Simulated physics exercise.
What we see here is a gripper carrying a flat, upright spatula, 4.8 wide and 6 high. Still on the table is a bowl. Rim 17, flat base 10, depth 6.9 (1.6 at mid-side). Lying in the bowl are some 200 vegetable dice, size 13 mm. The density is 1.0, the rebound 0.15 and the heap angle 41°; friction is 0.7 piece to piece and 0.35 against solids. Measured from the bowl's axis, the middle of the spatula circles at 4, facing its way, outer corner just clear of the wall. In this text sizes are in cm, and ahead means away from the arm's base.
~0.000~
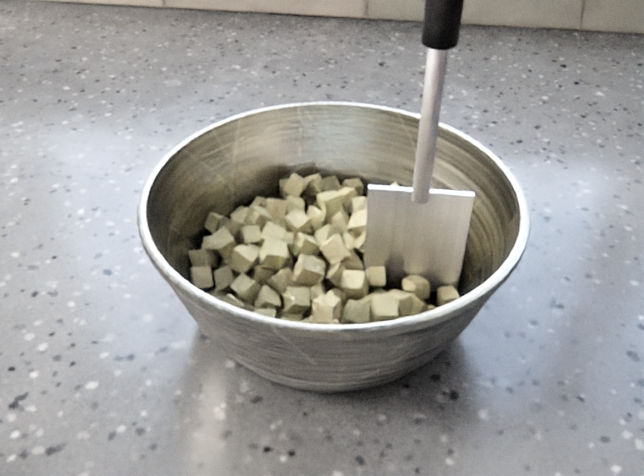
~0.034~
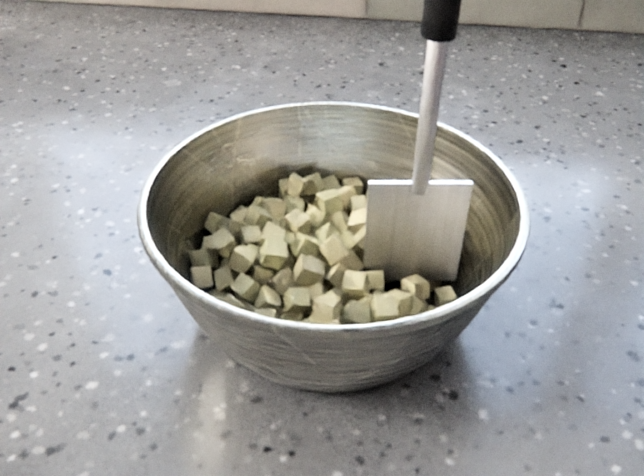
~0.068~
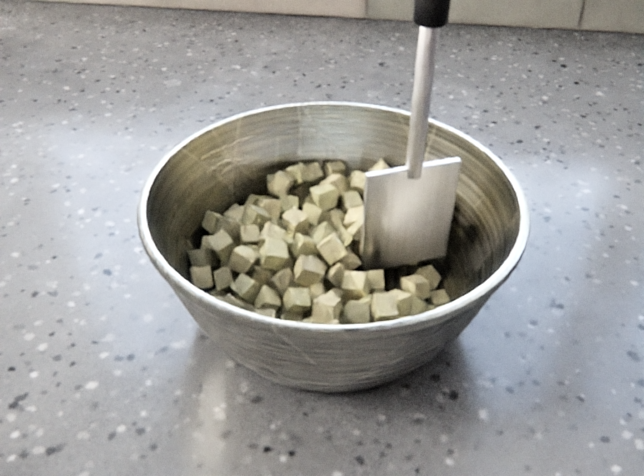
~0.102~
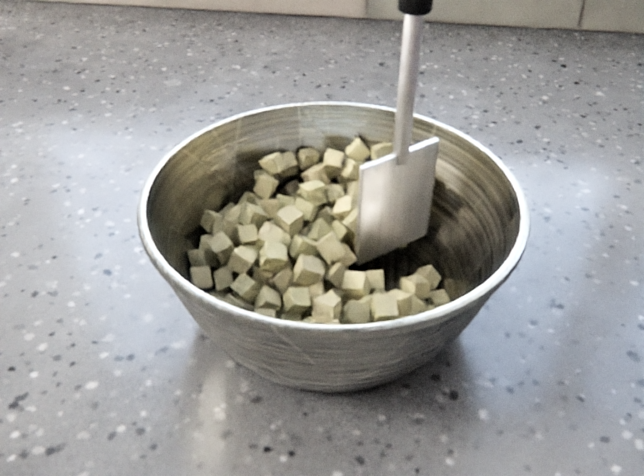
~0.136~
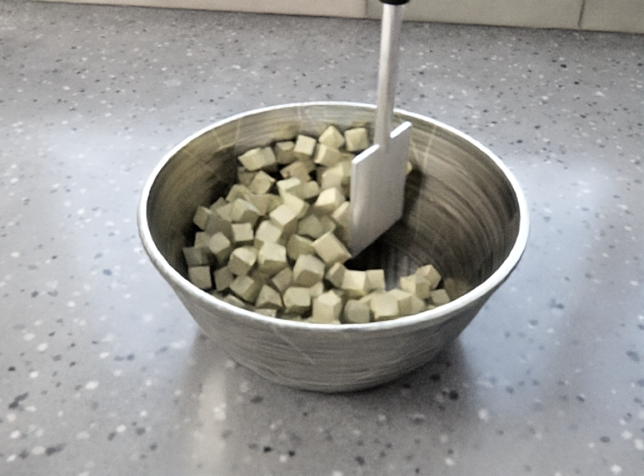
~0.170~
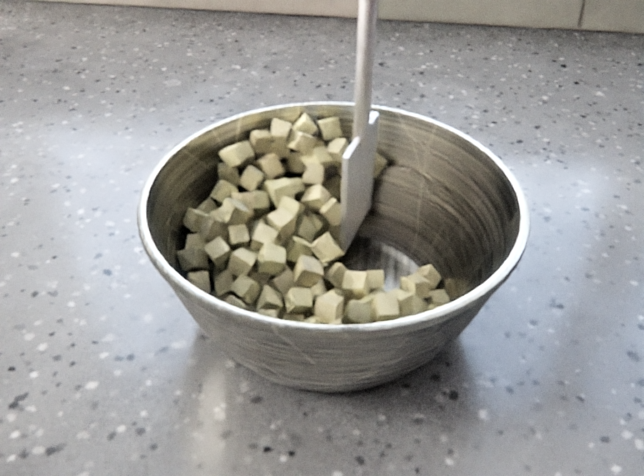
A metal bowl sits still while a flat spatula sweeps pale cubes leftward and back.
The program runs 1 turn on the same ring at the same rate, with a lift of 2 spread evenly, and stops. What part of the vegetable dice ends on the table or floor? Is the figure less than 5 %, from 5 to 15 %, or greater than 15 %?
The figure is from 5 to 15 %.
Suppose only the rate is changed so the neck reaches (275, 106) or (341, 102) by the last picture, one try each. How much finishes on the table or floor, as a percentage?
About 20 % for one try and about 10 % for the other, in order.
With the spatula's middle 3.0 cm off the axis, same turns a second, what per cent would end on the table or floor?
It would come to about 0 per cent.
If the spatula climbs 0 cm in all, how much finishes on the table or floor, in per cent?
I'd put it at about 5 per cent.
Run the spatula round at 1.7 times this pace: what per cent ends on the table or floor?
20 %.
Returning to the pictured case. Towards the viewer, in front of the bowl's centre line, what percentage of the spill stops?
60 %.
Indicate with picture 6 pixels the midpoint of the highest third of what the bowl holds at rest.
In the final view it lies around (407, 189).
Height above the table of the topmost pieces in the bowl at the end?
The top sits some 7.5 cm up.
By 0.39 s, 185° round, highest piece 9 above the table; 199 in the bowl, 2 on the table or floor, 1 in flight or on the tool.
By 0.61 s, 295° round, highest piece 8 above the table; 190 in the bowl, 9 on the table or floor, 3 in flight or on the tool.
By 0.91 s, 0° round, highest piece 7 above the table; 183 in the bowl, 19 on the table or floor.
By 1.61 s, 0° round, highest piece 7 above the table; 183 in the bowl, 19 on the table or floor.
Final count, 183 in the bowl, 19 on the table or floor. That is 9 % on the table or floor.
